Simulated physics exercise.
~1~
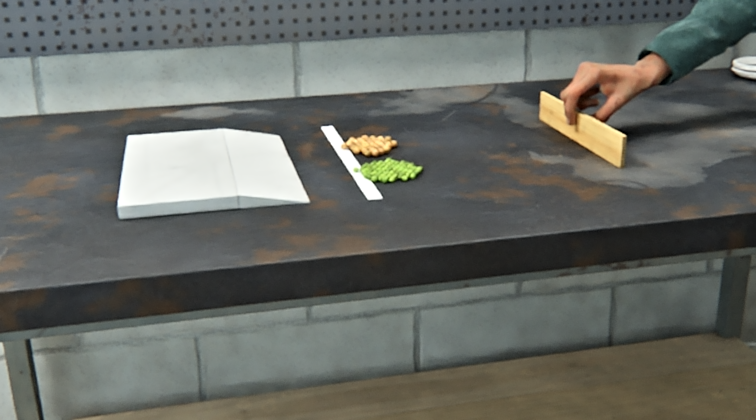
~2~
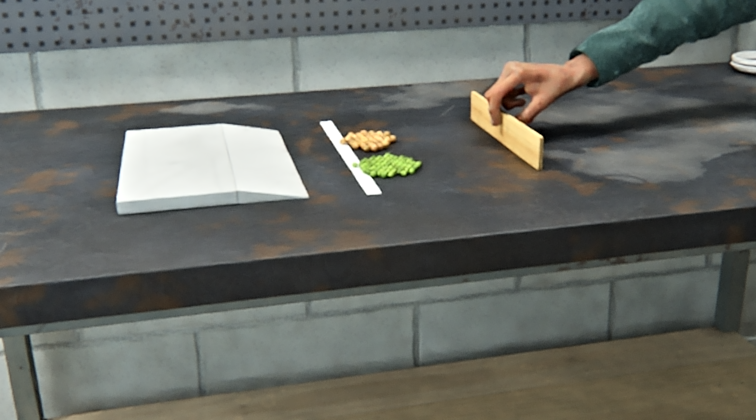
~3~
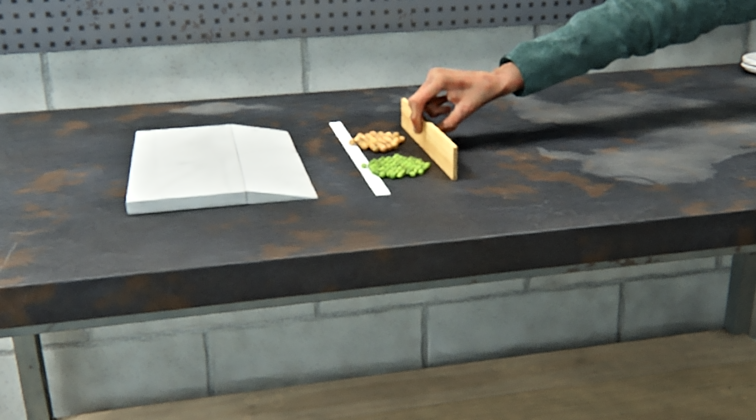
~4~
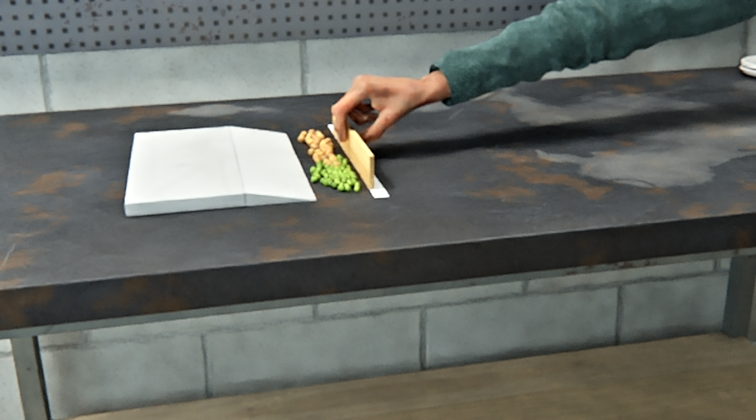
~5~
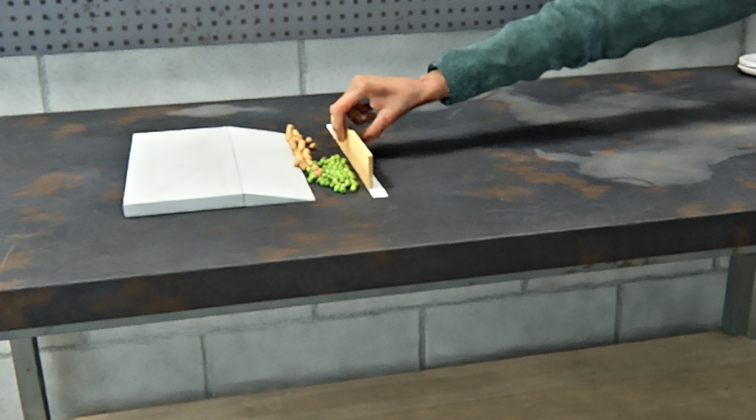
Hand sliding a wooden strip left across a dark worktop, pushing orange and green bits toward a white ramp, stopping at white tape.
